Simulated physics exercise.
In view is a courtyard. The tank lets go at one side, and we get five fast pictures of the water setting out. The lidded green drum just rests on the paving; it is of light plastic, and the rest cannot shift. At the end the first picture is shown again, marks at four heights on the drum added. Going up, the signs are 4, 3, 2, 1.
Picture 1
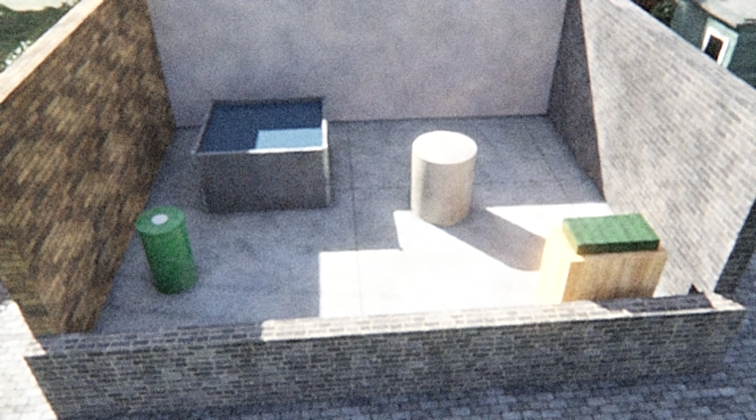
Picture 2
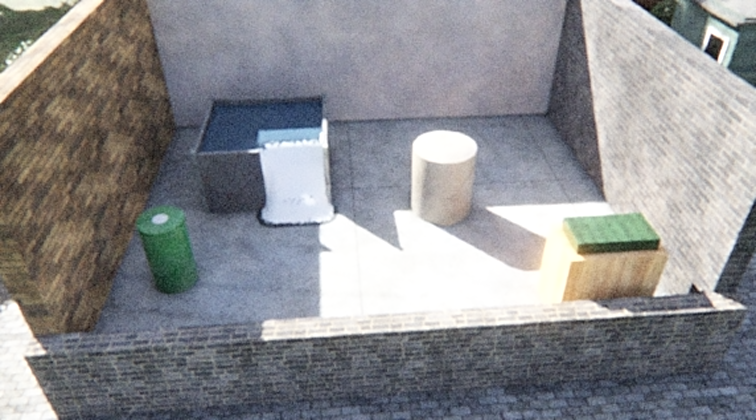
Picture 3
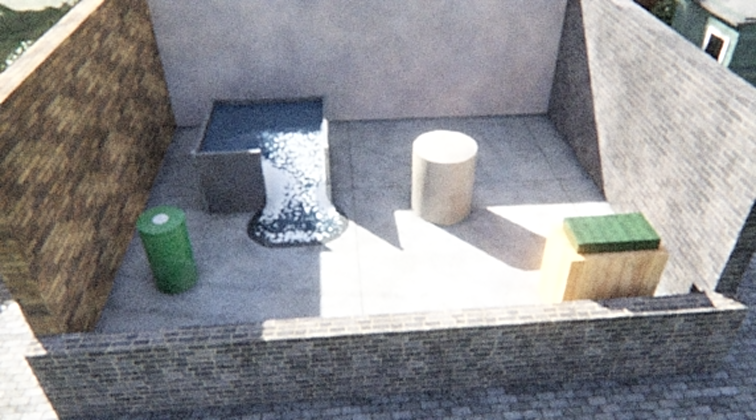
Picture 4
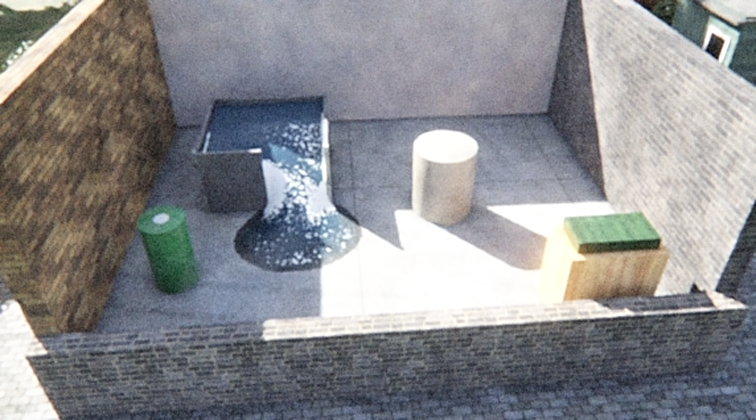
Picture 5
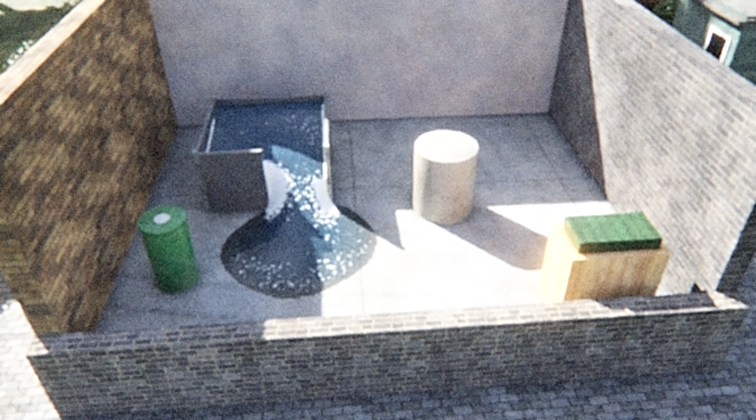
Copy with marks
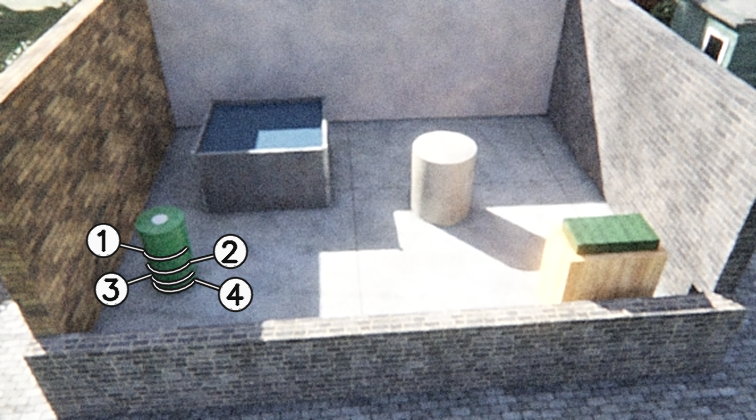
To begin with, a full tank of water stands in a walled courtyard with a green drum, a pale cylinder and a green-topped box. Water then pours down the tank's front near its right side, foaming white at its base. A dark, speckled pool spreads across the ground, widening toward the drum.
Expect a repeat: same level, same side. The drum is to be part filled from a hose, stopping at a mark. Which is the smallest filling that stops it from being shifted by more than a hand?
Go for 3.
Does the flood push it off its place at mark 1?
No, that is safe.
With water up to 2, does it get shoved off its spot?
No, that is safe.
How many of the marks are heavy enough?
Three.
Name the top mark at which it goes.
It is 4.
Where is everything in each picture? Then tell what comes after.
Lid of the green drum at (159, 219); tank full, its middle at (265, 128).
Water covers 1 % of the ground and is seen nearest the drum at (269, 216).
Water covers 3 % of the ground and is seen nearest the drum at (263, 237).
Water covers 6 % of the ground and is seen nearest the drum at (251, 255).
Lid of the green drum at (161, 219); water covers 8 % of the ground and is seen nearest the drum at (233, 266).
On the marked copy, 1 at (161, 259); 2 at (165, 272); 3 at (169, 283); 4 at (171, 291); from the bottom up 4, 3, 2, 1.
With 1, it does not move.
With 2, it does not move.
With 3, it does not move.
With 4, it is pushed about its own width away.
